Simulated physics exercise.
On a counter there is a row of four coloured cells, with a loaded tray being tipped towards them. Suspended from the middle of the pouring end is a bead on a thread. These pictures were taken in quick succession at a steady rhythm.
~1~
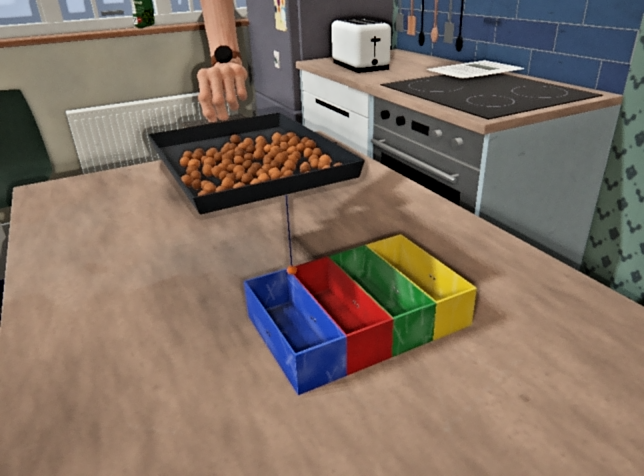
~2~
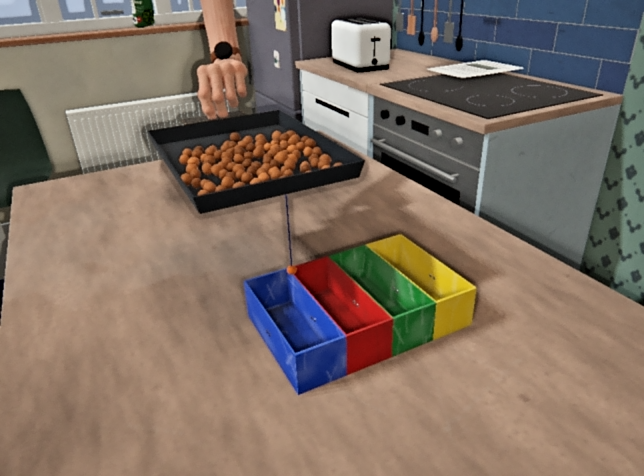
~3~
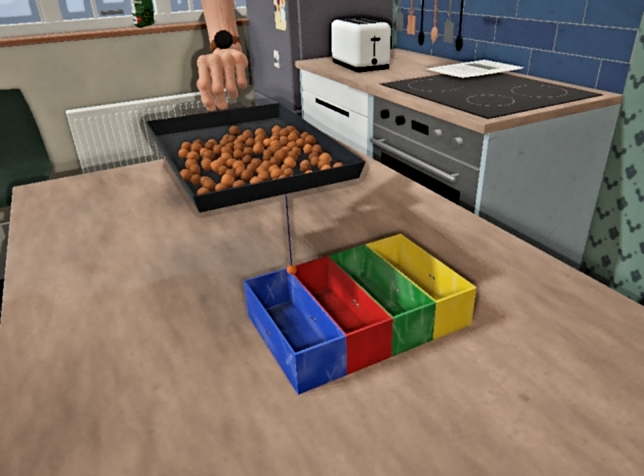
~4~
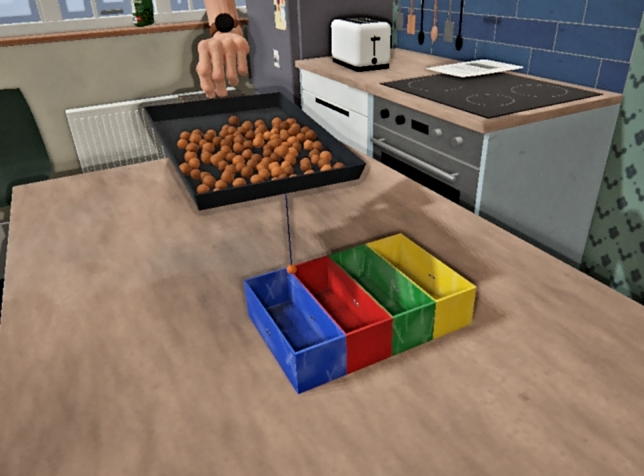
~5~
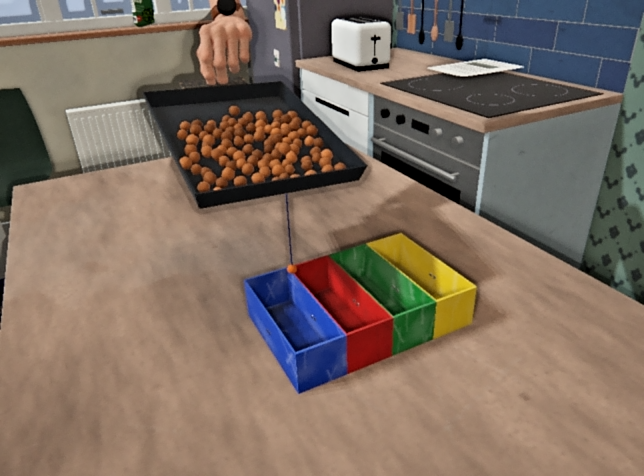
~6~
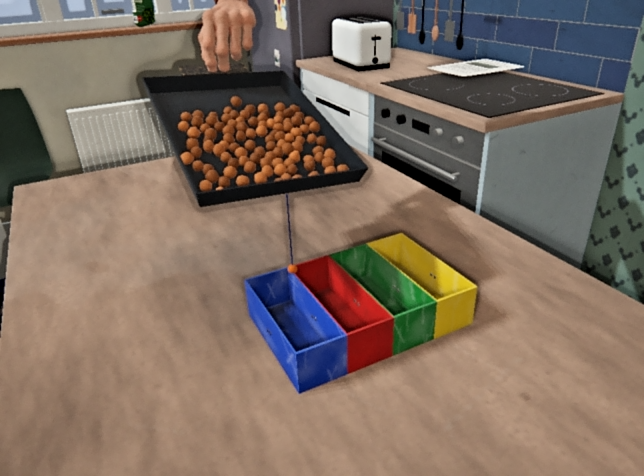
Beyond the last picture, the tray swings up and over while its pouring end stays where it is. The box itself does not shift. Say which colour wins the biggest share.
Green wins the biggest share.
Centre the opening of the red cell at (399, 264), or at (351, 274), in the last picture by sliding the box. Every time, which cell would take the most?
So the first one goes to the blue one and the second to the red cell.
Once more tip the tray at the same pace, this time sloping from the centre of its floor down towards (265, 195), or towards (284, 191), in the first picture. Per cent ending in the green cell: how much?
In order, 0 in a hundred and 20 in a hundred.
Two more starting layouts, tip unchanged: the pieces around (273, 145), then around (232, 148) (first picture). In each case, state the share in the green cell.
First case: Close to 50 %; second case: Close to 50 %.
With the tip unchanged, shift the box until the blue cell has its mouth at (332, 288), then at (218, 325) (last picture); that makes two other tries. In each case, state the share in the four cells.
Near 80 and 80 percent respectively.
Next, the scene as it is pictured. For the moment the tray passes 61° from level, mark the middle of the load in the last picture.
Near (297, 146).
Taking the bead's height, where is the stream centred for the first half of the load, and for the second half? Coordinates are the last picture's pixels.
Around (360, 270) at first; around (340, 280) after that.
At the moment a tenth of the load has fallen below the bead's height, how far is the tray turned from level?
110 degrees.
Shortly afterwards, tray tipped steeply; the whole lot on the tray.
Next, tray tipped past a quarter turn; all but a few on the tray; a little in the green cell.
Some moments later, tray tipped past a quarter turn; near half in the green cell; near a quarter in the red cell; near a quarter in the blue cell; only a few in the yellow cell; only a few falling or outside the box.
In the end, tray tipped past a quarter turn; near half in the green cell; near a quarter in the red cell; near a quarter in the blue cell; only a few in the yellow cell; only a few outside the box.
